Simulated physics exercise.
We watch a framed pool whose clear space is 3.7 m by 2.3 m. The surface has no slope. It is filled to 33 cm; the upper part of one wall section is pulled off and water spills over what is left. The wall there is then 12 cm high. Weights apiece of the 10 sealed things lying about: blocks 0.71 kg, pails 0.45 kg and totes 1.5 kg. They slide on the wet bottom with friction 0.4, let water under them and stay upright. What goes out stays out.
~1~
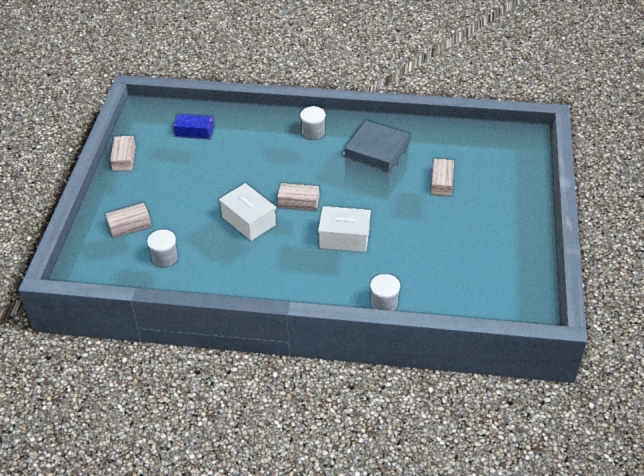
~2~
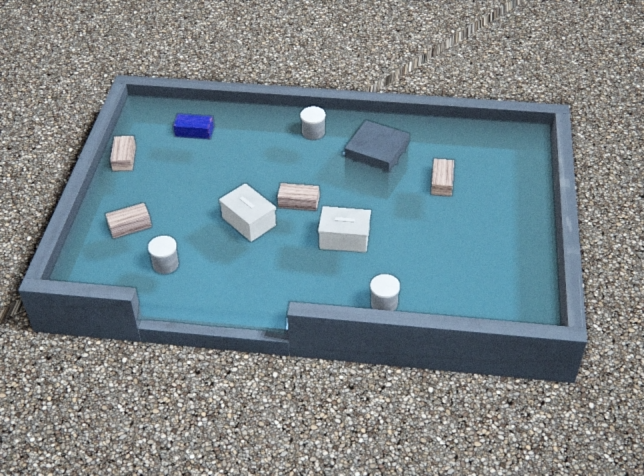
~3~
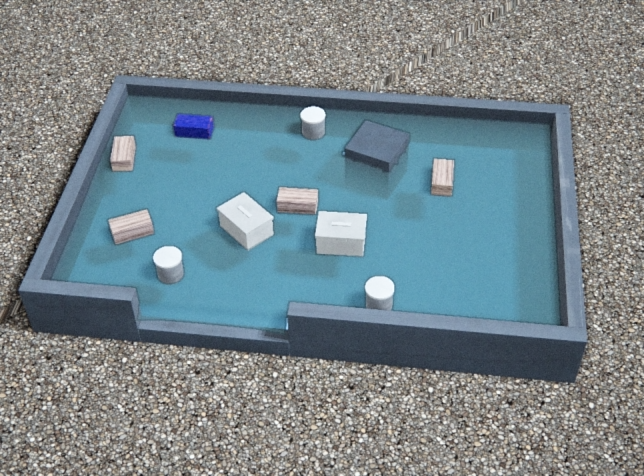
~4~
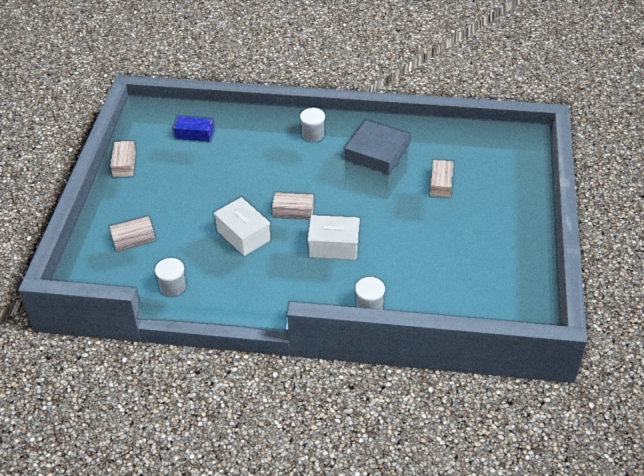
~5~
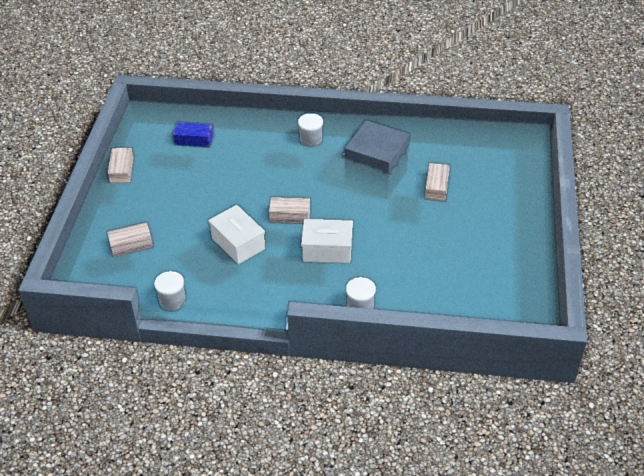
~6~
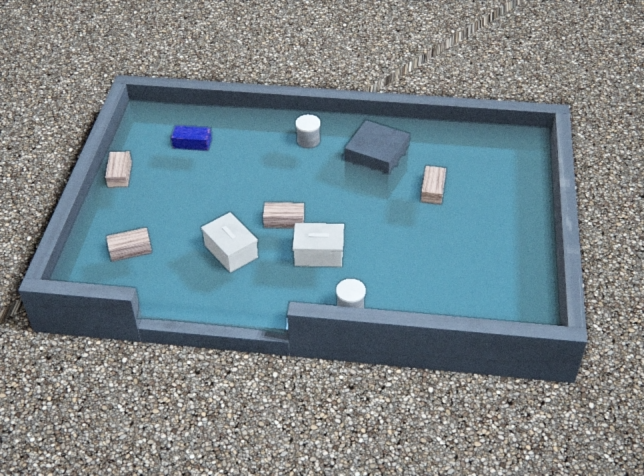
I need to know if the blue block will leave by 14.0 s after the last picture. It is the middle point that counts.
The blue block stays inside.
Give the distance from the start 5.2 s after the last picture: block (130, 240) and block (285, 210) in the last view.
In that order: Gone out, 100 cm.
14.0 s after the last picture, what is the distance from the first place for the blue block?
Roughly 50 cm.
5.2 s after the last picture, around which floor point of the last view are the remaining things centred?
Near (245, 221).
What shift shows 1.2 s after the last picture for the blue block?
Roughly 10 cm by then.
Then, 1.2 s after the last picture the blue block is near (184, 131), 0.1 m from its start, afloat; 1 of 10 are out; 9 afloat.
Then, 5.2 s after the last picture the blue block is near (179, 147), 0.3 m from its start, afloat; 5 of 10 are out; 5 afloat.
Then, 10.0 s after the last picture the blue block is near (175, 164), 0.4 m from its start, afloat; 6 of 10 are out; 4 afloat.
Then, 14.0 s after the last picture the blue block is near (173, 174), 0.5 m from its start, afloat; 6 of 10 are out; 4 afloat.
